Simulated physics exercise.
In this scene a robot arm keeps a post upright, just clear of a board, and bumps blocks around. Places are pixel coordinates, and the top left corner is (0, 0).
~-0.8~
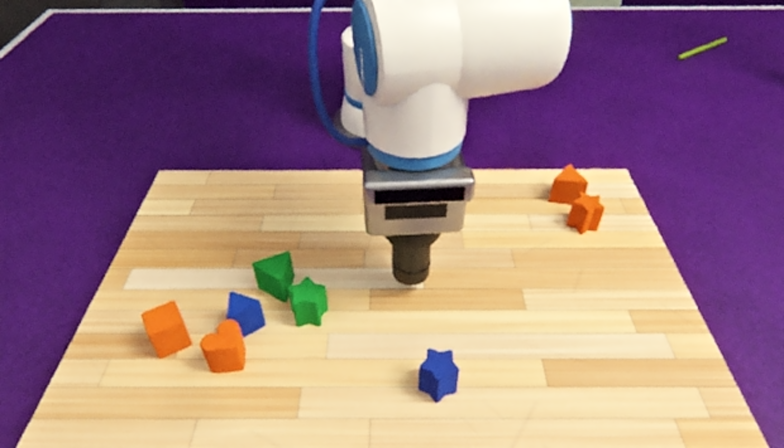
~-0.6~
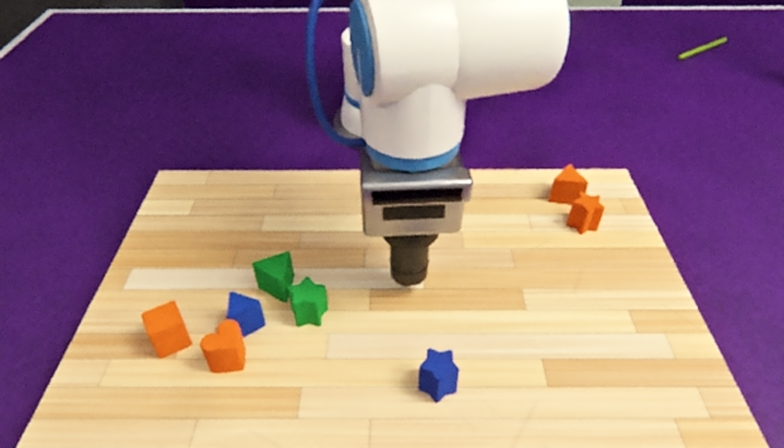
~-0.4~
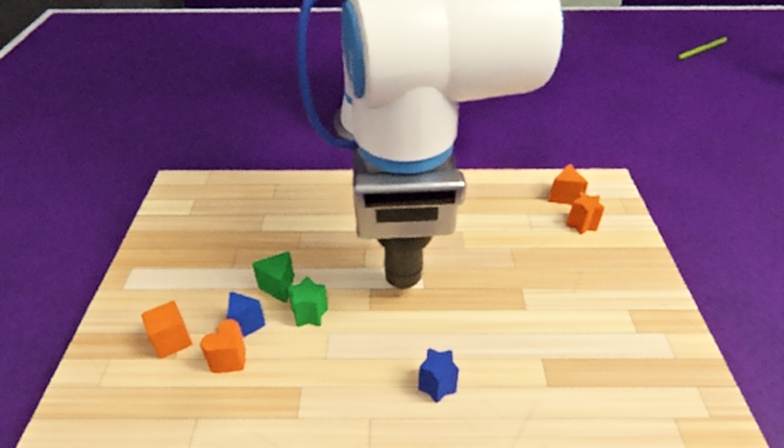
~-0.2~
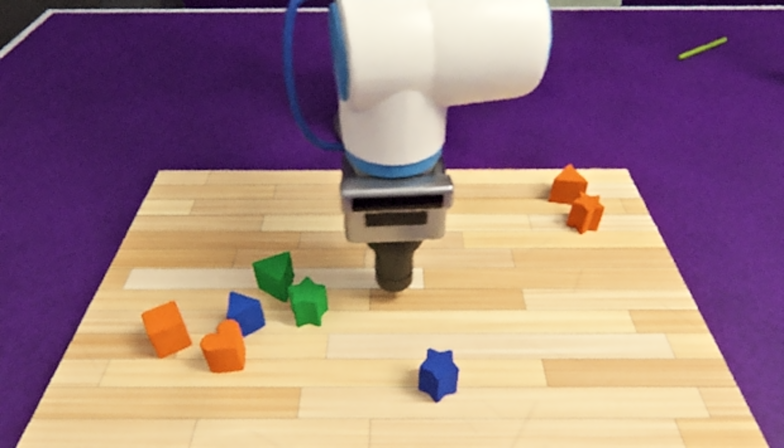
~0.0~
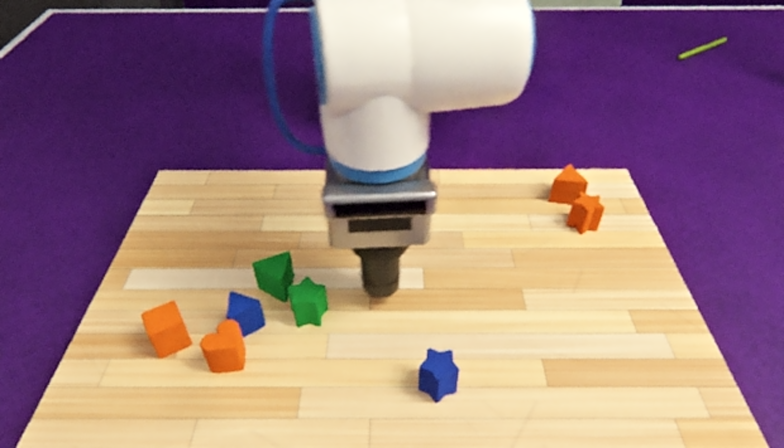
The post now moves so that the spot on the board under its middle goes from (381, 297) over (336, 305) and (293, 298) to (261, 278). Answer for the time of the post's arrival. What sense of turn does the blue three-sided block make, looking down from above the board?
Clockwise.
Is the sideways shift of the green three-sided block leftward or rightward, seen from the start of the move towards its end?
Shifted right.
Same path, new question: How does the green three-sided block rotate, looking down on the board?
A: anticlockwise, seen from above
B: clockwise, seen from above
The answer is B.
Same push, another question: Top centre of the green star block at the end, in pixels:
For the centre of its top, I'd go with (266, 296).
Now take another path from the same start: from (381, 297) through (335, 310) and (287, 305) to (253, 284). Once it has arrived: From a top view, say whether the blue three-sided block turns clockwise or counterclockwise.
That block twists clockwise.
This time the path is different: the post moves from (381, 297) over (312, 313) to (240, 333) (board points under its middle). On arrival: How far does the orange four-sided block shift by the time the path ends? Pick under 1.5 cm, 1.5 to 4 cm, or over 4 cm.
Travel: 1.5-4 cm.
On the path given first. One third of the way, post (334, 292); green star block (294, 293).
Two thirds of the way, post (290, 285); blue three-sided block (235, 307), turned 25° clockwise; green three-sided block (266, 259), turned 25° clockwise; green star block (267, 297), turned 75° anticlockwise.
At the end, post (258, 265); orange heart-shaped block still; blue three-sided block (235, 307), turned 25° clockwise; green three-sided block (238, 238), turned 45° clockwise; green star block (266, 296), turned 85° anticlockwise.
